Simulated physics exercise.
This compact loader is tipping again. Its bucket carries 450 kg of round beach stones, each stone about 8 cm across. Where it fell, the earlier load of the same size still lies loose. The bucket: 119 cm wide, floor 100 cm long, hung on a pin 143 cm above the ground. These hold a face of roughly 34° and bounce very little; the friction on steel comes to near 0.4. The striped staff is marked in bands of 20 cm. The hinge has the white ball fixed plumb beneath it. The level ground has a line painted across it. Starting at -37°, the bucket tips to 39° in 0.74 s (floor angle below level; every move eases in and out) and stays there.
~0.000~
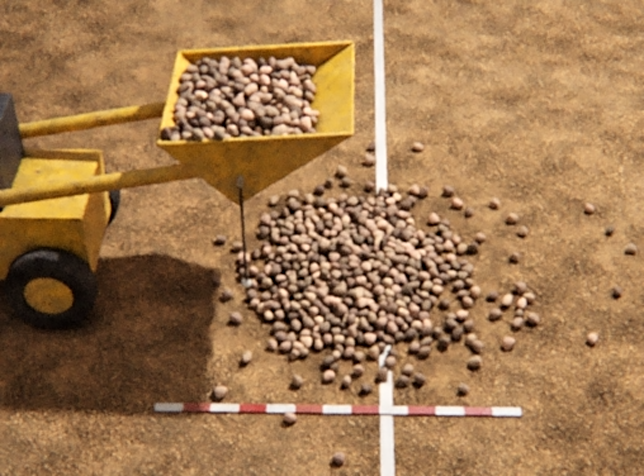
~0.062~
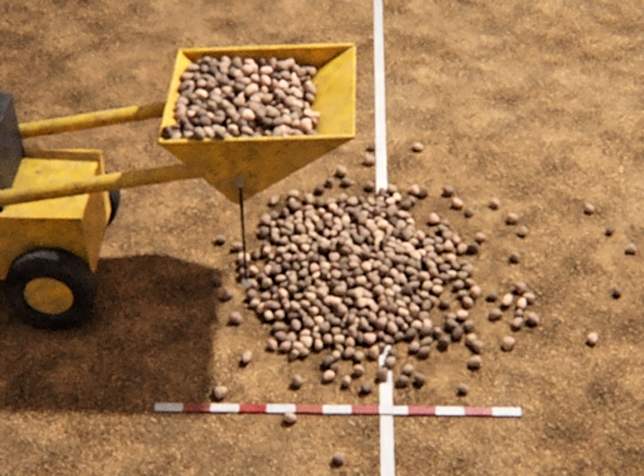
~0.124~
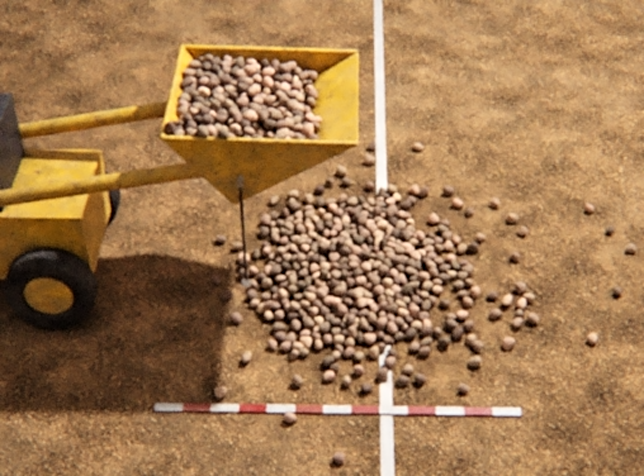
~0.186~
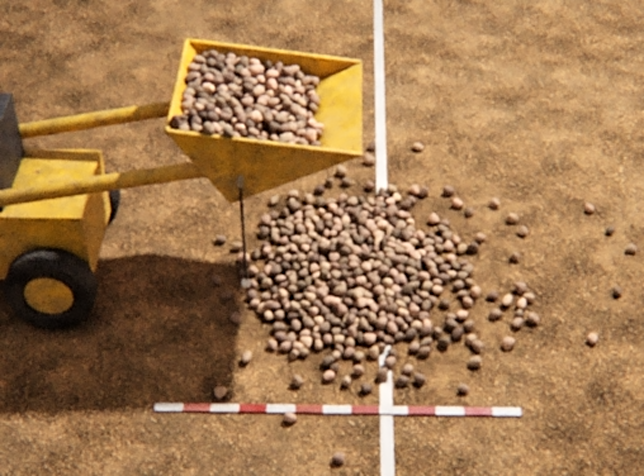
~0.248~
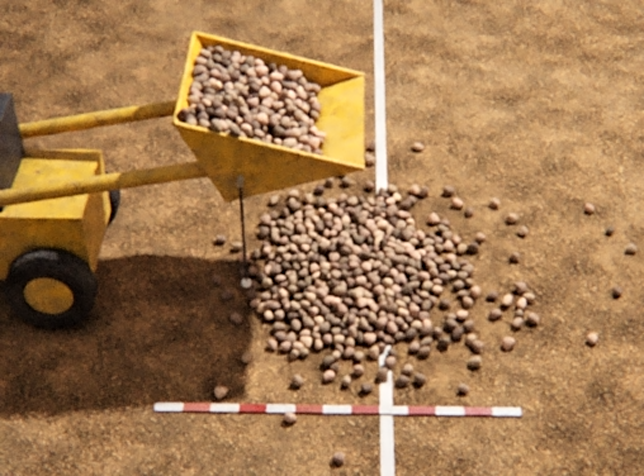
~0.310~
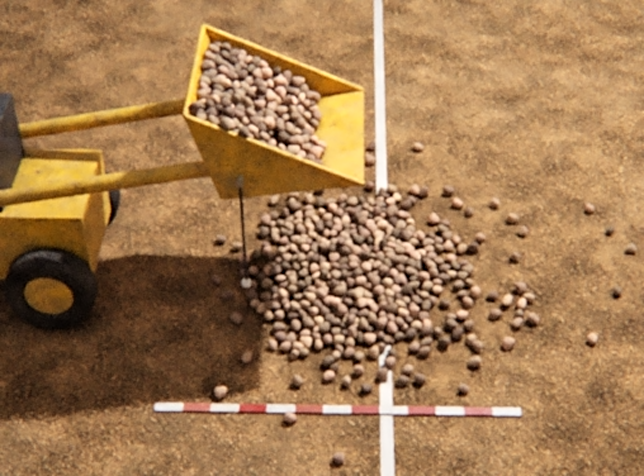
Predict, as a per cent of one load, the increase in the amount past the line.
The increase is roughly 80 per cent of one load.
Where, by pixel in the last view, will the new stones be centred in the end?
(422, 270).
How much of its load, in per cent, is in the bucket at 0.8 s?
Roughly 80 per cent is still inside.
After 0.6 s the floor is at 27°; in per cent of one load, 100 in the bucket, 68 short of the line, 32 past the line; the foremost stones are at (579, 269).
After 0.8 s the floor is at 39°; in per cent of one load, 82 in the bucket, 86 short of the line, 32 past the line; the foremost stones are at (579, 269).
After 1.2 s the floor is at 39°; in per cent of one load, 22 in the bucket, 109 short of the line, 70 past the line; the foremost stones are at (579, 269).
After 3.9 s the floor is at 39°; in per cent of one load, 0 in the bucket, 88 short of the line, 112 past the line; the foremost stones are past the picture's edge. Net gain past the line, 80.
